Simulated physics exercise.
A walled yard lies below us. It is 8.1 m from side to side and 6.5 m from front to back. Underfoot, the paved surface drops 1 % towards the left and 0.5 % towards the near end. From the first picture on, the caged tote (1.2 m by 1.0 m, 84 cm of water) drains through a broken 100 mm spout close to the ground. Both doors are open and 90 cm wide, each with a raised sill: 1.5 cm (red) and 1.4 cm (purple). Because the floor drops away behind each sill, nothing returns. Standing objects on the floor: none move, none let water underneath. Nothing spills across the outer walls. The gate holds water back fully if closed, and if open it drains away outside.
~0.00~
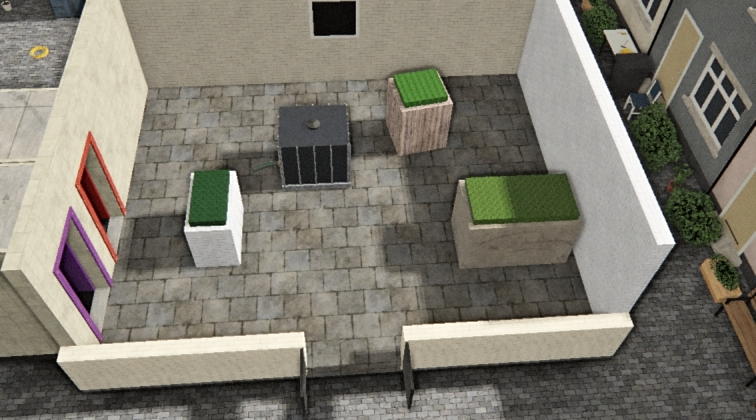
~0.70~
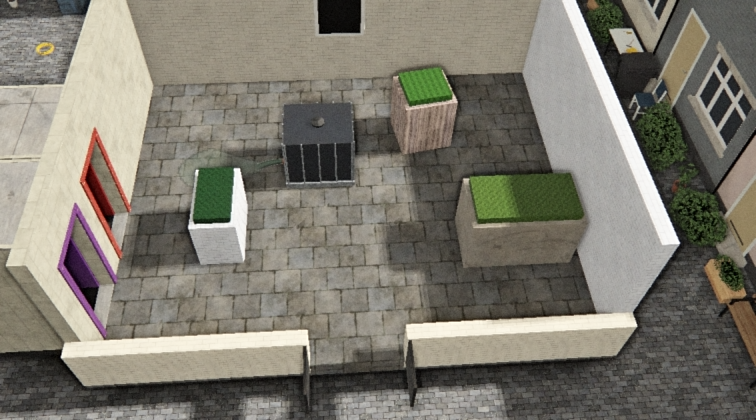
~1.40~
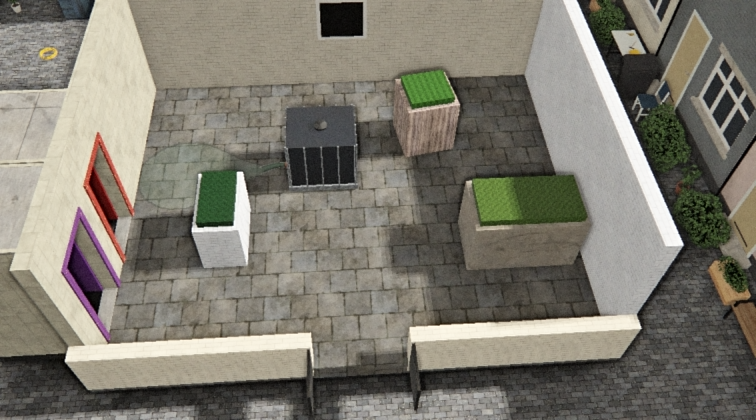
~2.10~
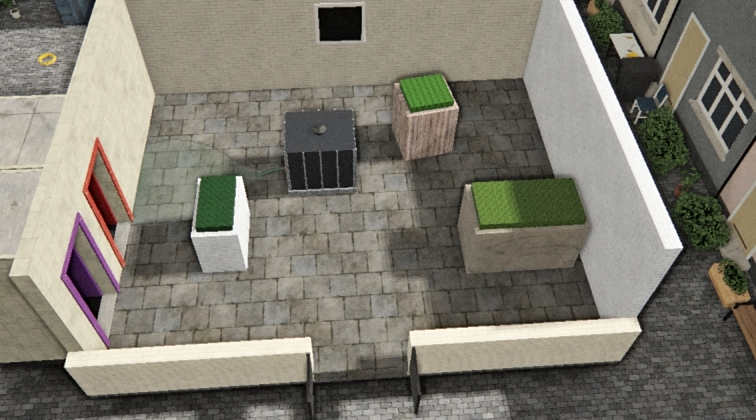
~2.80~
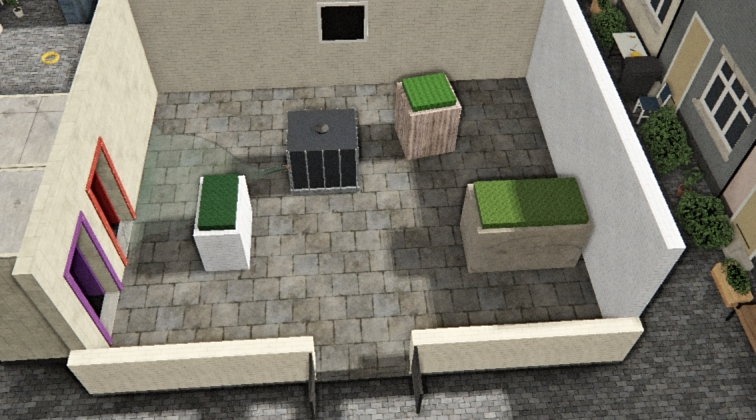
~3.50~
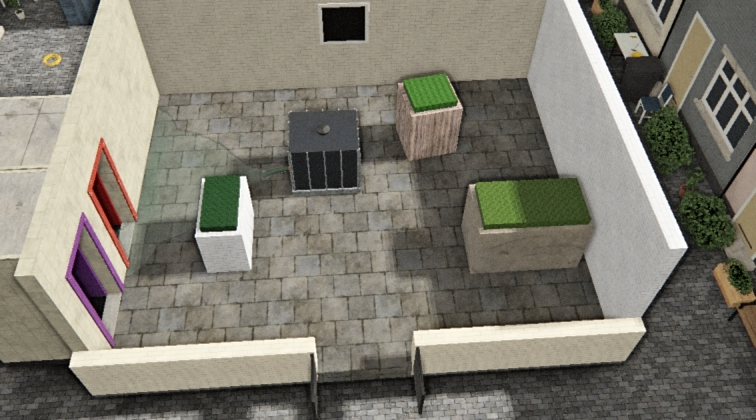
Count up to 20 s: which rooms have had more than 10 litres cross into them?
Up to then, the red door lets in more; the purple door lets in more.
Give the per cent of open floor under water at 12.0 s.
The flood covers close to 30 per cent of the floor.
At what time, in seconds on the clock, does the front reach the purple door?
Arrival time, purple: 5.0 seconds.
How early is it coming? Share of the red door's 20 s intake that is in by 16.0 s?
Fraction in by then: Approx. 70%.
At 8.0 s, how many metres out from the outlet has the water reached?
5.0 m.
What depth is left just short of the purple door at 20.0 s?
Close to 3.0 cm of depth.
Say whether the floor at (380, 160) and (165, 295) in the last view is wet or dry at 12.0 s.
Order as asked - waterless / inundated.
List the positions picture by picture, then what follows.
In the first picture, the jet has just started at (269, 165); the ground is still dry.
The second picture shows the jet leaves at (273, 162); the sheet reaches (182, 168), 2.1 m away, and wets 1.0 m2.
The third picture shows from the spout at (276, 166) the water has spread over 2.5 m2; its tip is at (141, 171), and it is 1.1 cm deep on average.
The fourth picture shows from the spout at (275, 170) the water has spread over 3.3 m2; its tip is at (131, 223), and it is 1.1 cm deep on average.
The fifth picture shows the jet leaves at (278, 169); the sheet reaches (129, 249), 3.3 m away, and wets 3.8 m2.
The sixth picture shows from the spout at (279, 170) the water has spread over 4.5 m2; its tip is at (126, 276), and it is 1.1 cm deep on average.
After 5.0 s water covers 15 % of the floor and is deepest (5 cm) near (142, 188); red door 2.3 cm at the sill, 1 L in, purple door 0.75 cm at the sill, 0 L in.
After 8.0 s water covers 20 % of the floor and is deepest (5 cm) near (142, 188); red door 2.5 cm at the sill, 4 L in, purple door 1.7 cm at the sill, 0 L in.
After 12.0 s water covers 30 % of the floor and is deepest (6 cm) near (265, 175); red door 2.4 cm at the sill, 8 L in, purple door 2.4 cm at the sill, 1 L in.
After 16.0 s water covers 35 % of the floor and is deepest (6 cm) near (265, 175); red door 2.7 cm at the sill, 13 L in, purple door 3 cm at the sill, 7 L in.
After 20.0 s water covers 40 % of the floor and is deepest (6 cm) near (265, 175); red door 2.7 cm at the sill, 19 L in, purple door 3.2 cm at the sill, 18 L in.
